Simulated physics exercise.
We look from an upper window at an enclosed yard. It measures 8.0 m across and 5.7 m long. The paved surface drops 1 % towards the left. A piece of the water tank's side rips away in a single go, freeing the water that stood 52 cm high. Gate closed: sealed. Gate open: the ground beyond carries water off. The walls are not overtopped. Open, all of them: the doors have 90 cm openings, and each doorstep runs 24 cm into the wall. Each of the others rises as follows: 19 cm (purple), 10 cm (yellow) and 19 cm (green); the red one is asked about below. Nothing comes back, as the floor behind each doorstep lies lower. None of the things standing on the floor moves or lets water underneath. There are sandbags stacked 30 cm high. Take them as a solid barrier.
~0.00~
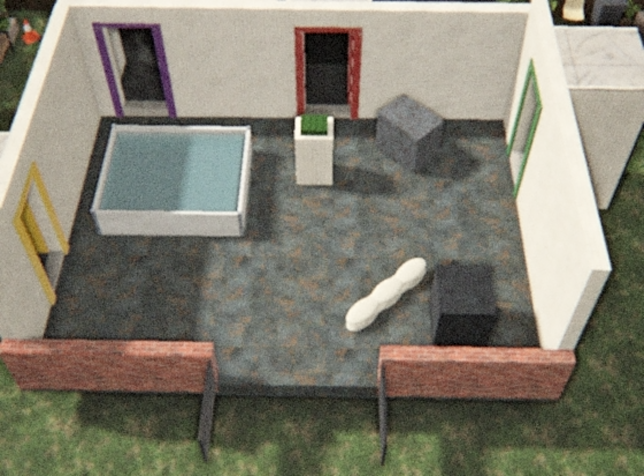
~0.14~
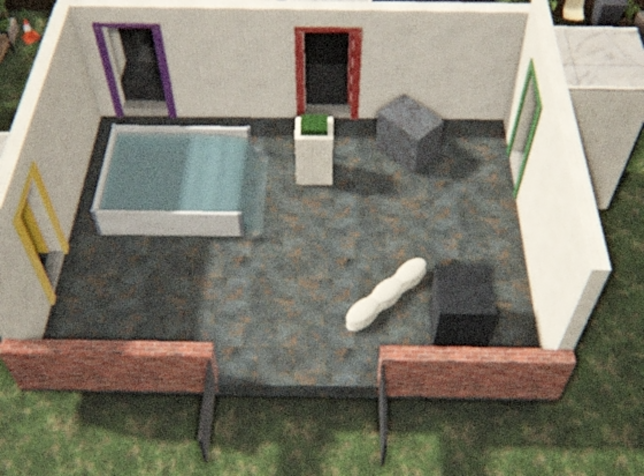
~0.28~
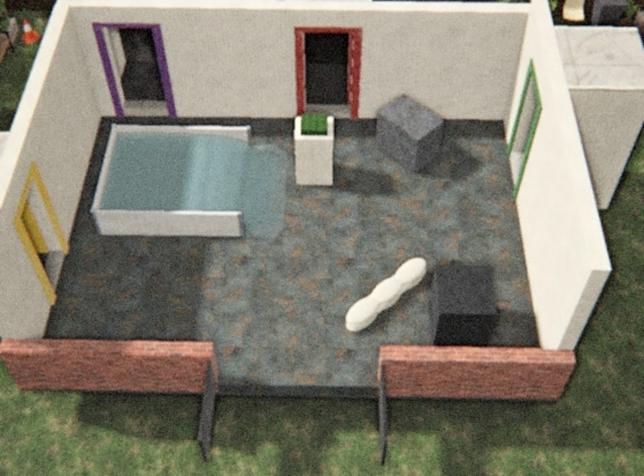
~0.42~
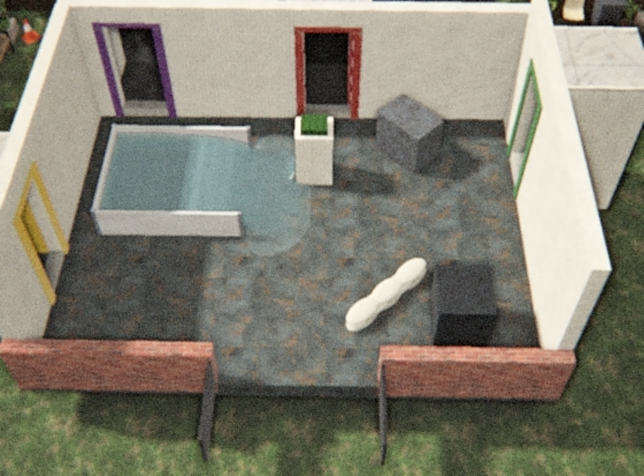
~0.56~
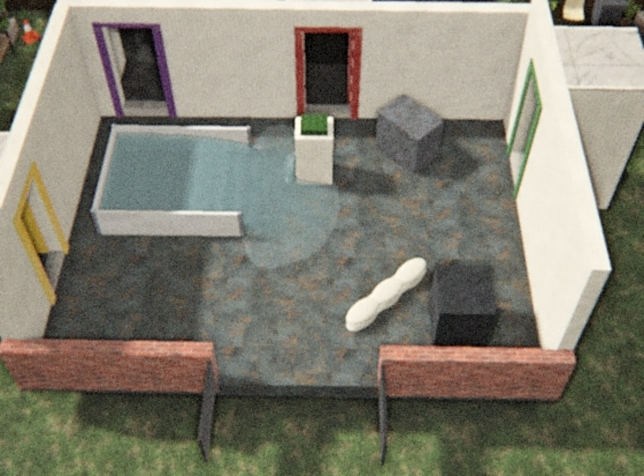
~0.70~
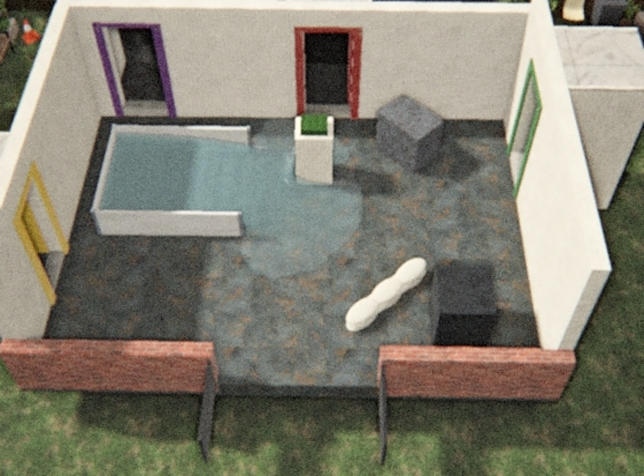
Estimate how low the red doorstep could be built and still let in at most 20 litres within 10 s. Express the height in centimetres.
I would say 15 cm or so.
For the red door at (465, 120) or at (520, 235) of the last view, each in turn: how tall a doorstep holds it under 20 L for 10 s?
You'd want about 9.5 cm there first, then about 14.5 cm.
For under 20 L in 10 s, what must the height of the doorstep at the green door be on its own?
The green door needs around 9.5 cm.
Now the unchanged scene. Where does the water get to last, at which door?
Answer: Yellow.
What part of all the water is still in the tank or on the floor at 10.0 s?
Roughly 88 percent of the water remains.
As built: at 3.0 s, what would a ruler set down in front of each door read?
Centimetres: Red = 17, purple = 0, yellow = 0, green = 12.
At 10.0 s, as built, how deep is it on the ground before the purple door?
About 6.0 centimetres.
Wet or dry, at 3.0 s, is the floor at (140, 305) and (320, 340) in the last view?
Note: Point one not yet reached; point two reached.
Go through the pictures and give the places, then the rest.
The first frame shows still water, 52 cm deep, in the water tank at (175, 171); the red door at (328, 79) is dry.
In the second frame, the front is at (257, 232), 0.3 m from the gap at (244, 184); 0.5 m2 of floor is wet, 52 cm left at the back.
In the third frame, the front is at (277, 230), 0.7 m from the gap at (244, 186); 1.3 m2 of floor is wet, 52 cm left at the back.
In the fourth frame, water pours out at (244, 186) and has run 1.1 m, to (305, 228); about 9 cm deep outside, 52 cm at the back.
In the fifth frame, water pours out at (244, 187) and has run 1.7 m, to (335, 210); about 7 cm deep outside, 52 cm at the back.
In the sixth frame, water pours out at (244, 187) and has run 2.1 m, to (358, 210); about 6 cm deep outside, 52 cm at the back; 0.5 m in a straight line remain to the red door at (328, 79).
After 1.4 s water covers 30 % of the floor, deepest (34 cm) near (288, 175); 19 cm at the red door, 0 litres in over its 13 cm doorstep.
After 3.0 s water covers 50 % of the floor, deepest (22 cm) near (392, 135); 17 cm at the red door, 28 litres in over its 13 cm doorstep.
After 10.0 s water covers 95 % of the floor, deepest (10 cm) near (47, 368); 5 cm at the red door, 35 litres in over its 13 cm doorstep.
At the red door as built, the water arrived by 0.9 s and peaked near 20 cm at 2.2 s.
With a doorstep of 13 cm, 35 litres would have come in within the 10 s; with 17.5 cm, 9 litres. So under 20 litres takes about 15 cm.
